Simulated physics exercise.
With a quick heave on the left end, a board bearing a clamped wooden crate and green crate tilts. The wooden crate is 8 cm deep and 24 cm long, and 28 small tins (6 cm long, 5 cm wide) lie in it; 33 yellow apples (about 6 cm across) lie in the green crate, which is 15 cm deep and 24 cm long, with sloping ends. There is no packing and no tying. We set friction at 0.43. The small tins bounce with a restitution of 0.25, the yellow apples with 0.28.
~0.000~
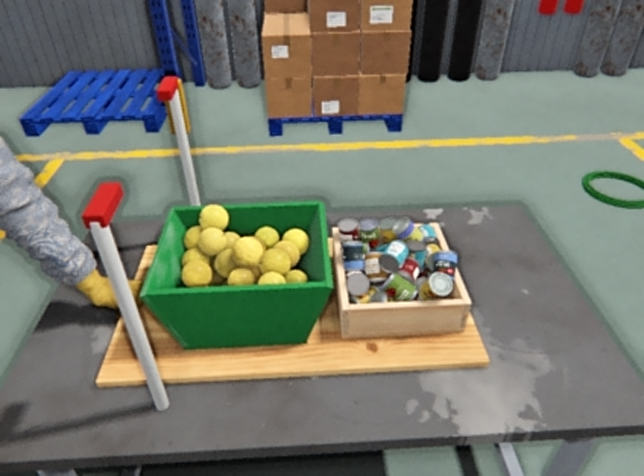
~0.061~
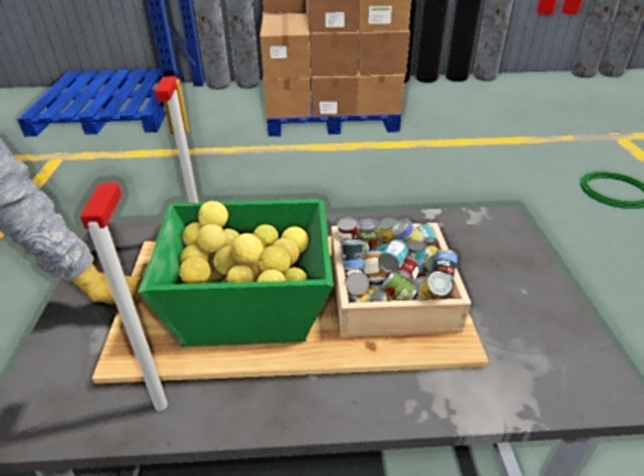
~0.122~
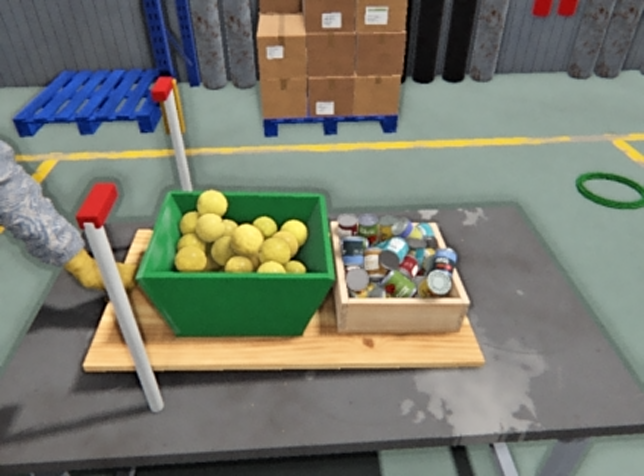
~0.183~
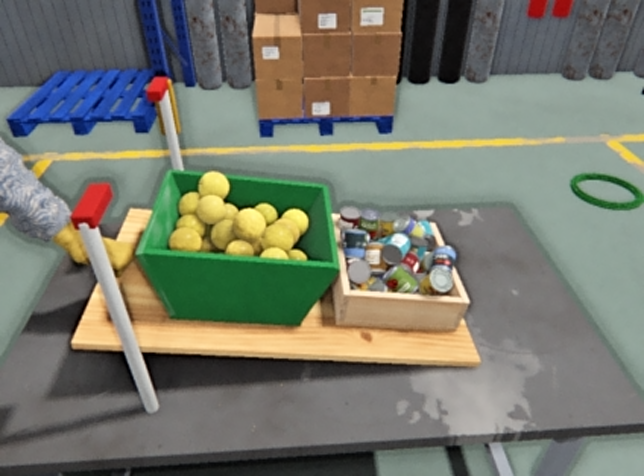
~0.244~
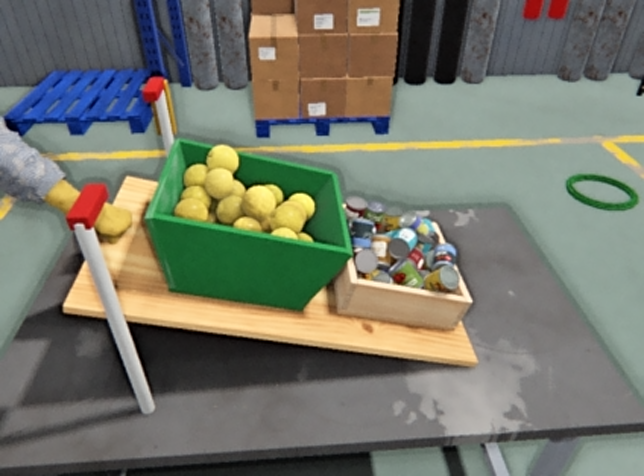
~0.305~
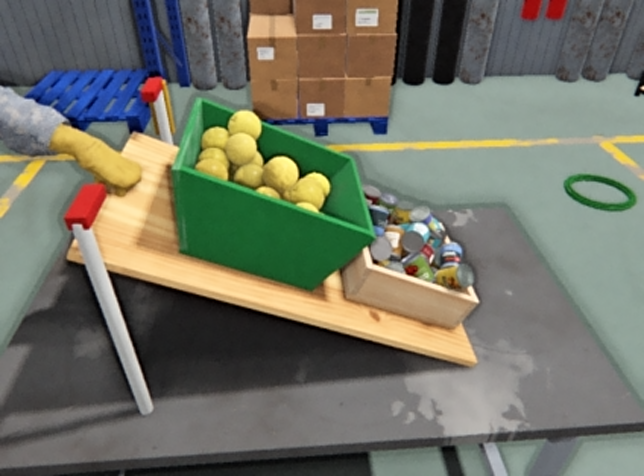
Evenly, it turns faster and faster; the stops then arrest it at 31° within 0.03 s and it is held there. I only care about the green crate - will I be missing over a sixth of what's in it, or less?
I'd say the pieces that leave add up past a sixth.
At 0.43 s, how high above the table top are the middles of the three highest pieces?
Around 52 cm high.
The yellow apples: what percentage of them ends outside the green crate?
It works out to roughly 55 percent.
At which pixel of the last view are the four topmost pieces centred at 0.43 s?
At about (296, 88).
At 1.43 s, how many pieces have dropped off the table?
Number of pieces - roughly 16.
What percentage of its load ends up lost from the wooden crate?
About: Wooden crate 25 per cent.
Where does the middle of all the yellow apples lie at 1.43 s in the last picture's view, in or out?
I'd say near (454, 245).
After 0.33 s, the board meets the red stops.
After 0.43 s, tilt 31°; wooden crate 28 in, 0 out and green crate 33 in, 0 out.
After 0.57 s, tilt 31°; wooden crate 27 in, 1 out and green crate 28 in, 5 out.
After 0.83 s, tilt 31°; wooden crate 25 in, 3 out and green crate 15 in, 18 out.
Outcome (at 1.43 s), wooden crate 21 in, 7 out and green crate 15 in, 18 out. Asked share, 18 of 33, 55 per cent.
